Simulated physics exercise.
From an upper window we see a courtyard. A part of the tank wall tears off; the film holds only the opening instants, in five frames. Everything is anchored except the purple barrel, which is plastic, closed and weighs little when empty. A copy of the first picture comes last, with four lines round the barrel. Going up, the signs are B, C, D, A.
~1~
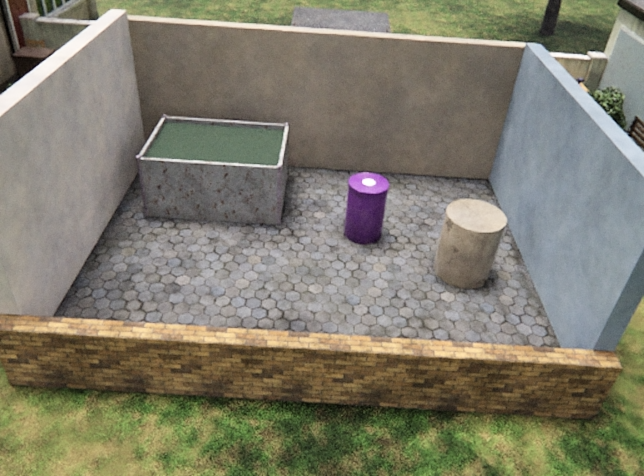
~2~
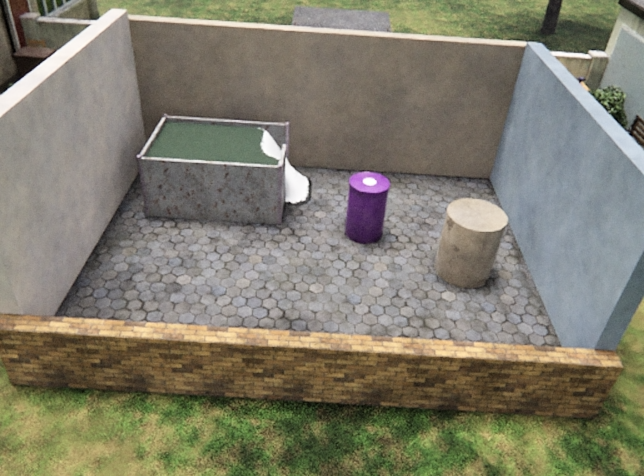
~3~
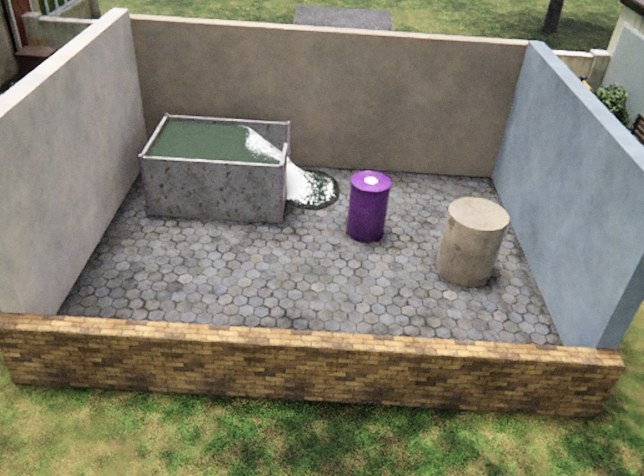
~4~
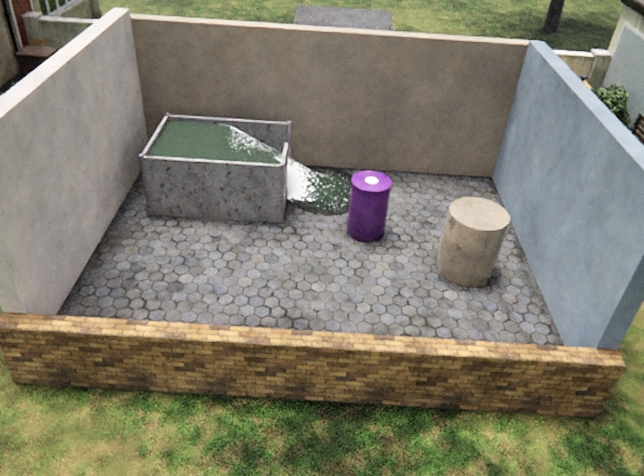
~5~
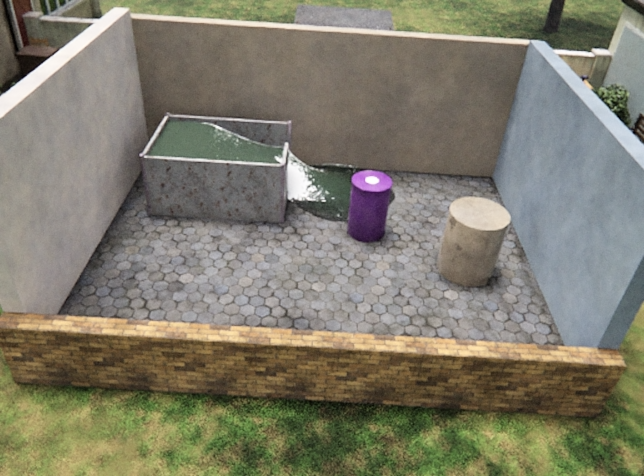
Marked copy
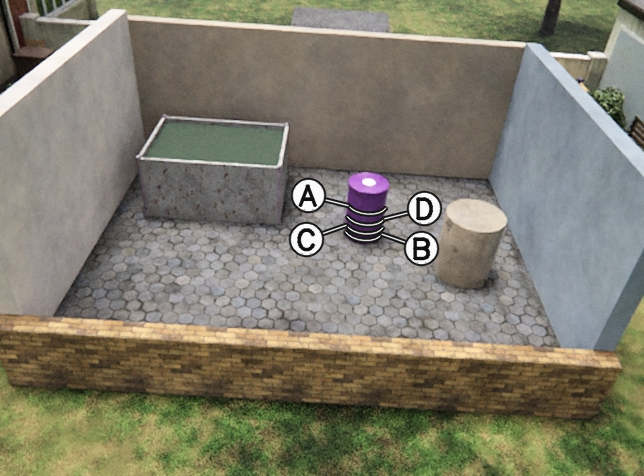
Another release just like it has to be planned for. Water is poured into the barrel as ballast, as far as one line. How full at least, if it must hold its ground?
C.
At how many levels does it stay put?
Three.
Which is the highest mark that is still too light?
That is mark B.
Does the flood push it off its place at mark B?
Yes, that goes wrong.
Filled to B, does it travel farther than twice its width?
No.
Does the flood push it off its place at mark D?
No.
In white, A at (367, 214); B at (364, 240); C at (365, 233); D at (366, 225); from the bottom up B, C, D, A.
If A is chosen, it does not move.
If B is chosen, it is pushed about half its own width away.
If C is chosen, it does not move.
If D is chosen, it does not move.
